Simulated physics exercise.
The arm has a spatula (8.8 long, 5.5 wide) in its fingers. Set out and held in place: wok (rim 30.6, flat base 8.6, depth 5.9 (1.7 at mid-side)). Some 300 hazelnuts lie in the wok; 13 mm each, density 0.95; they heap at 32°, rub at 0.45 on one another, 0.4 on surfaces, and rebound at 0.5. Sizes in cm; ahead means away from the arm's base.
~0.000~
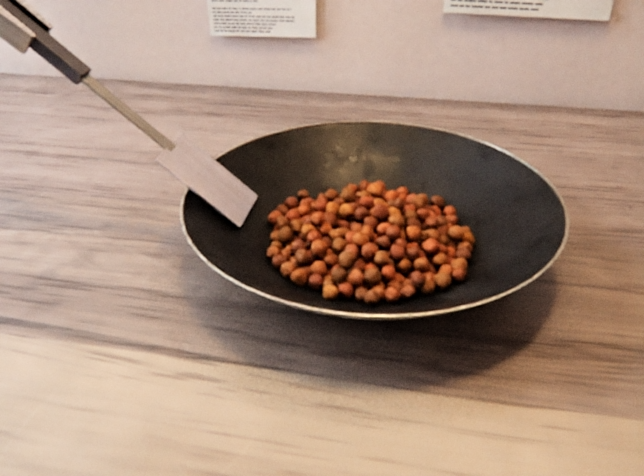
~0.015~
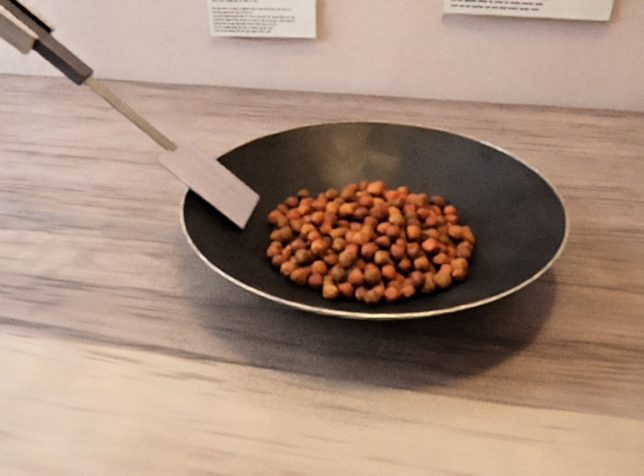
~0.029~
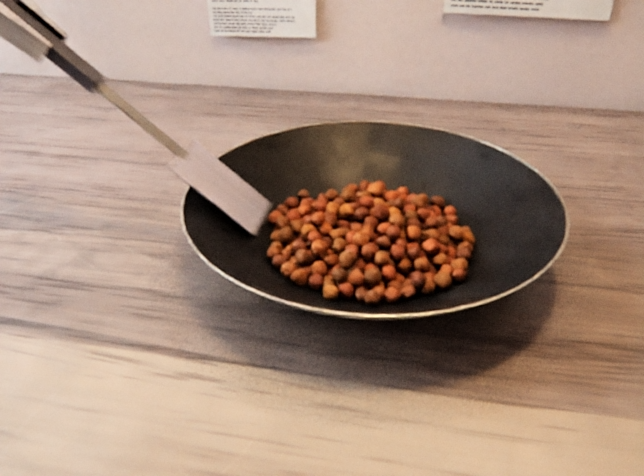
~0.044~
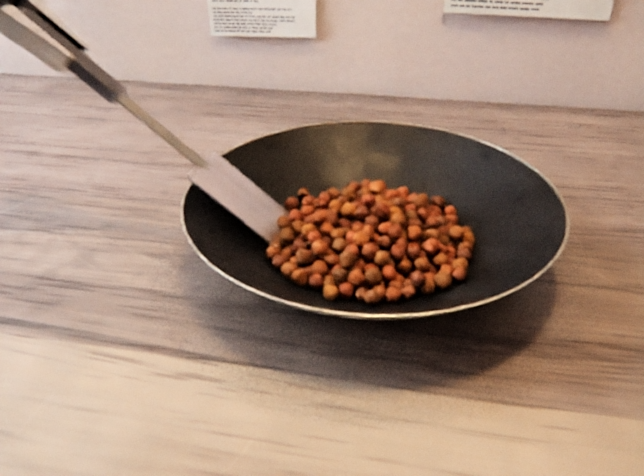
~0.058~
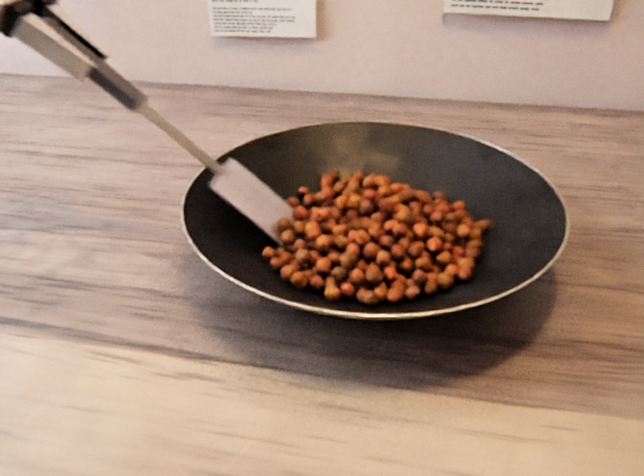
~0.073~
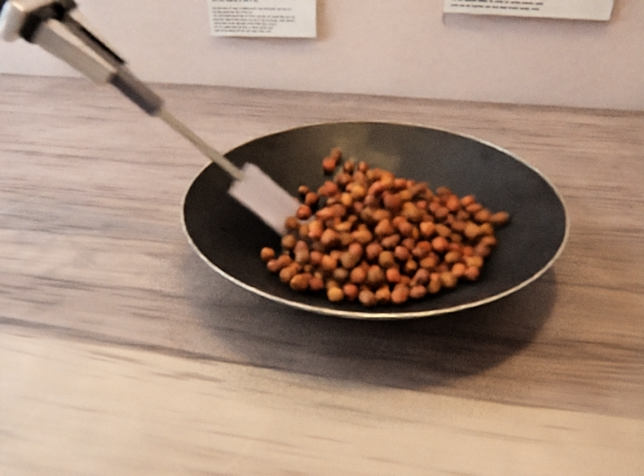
A spatula on a robotic arm slides into the wok and pushes the brown nuts rightward.
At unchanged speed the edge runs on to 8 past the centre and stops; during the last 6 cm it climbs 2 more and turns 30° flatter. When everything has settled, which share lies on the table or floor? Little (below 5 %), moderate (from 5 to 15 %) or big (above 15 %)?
Answer: Moderate; from 5 to 15 % of the hazelnuts finish on the table or floor.
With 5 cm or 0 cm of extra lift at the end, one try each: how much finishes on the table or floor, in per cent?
About 15 and 5 per cent.
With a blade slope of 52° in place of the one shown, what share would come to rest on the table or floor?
In that case some 5 per cent.
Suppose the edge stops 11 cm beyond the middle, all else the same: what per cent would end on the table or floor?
Then about 25 per cent.
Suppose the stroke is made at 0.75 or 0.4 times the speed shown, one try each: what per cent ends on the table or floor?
Some 0 and 0 per cent.
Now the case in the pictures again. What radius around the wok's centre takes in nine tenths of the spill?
Roughly 45 cm.
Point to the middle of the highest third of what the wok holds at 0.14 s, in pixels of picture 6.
Near (438, 213).
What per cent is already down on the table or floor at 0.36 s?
Roughly 4 per cent.
After 0.11 s, sloping 41°, highest piece 7 above the table; 300 in the wok.
After 0.14 s, sloping 33°, highest piece 9 above the table; 298 in the wok, 2 on the blade or in flight.
After 0.36 s, sloping 11°, highest piece 12 above the table; 271 in the wok, 14 on the table or floor, 15 on the blade or in flight.
After 1.41 s, sloping 11°, highest piece 7 above the table; 269 in the wok, 31 on the table or floor.
In the end, 269 in the wok, 31 on the table or floor. That is 10 % on the table or floor.
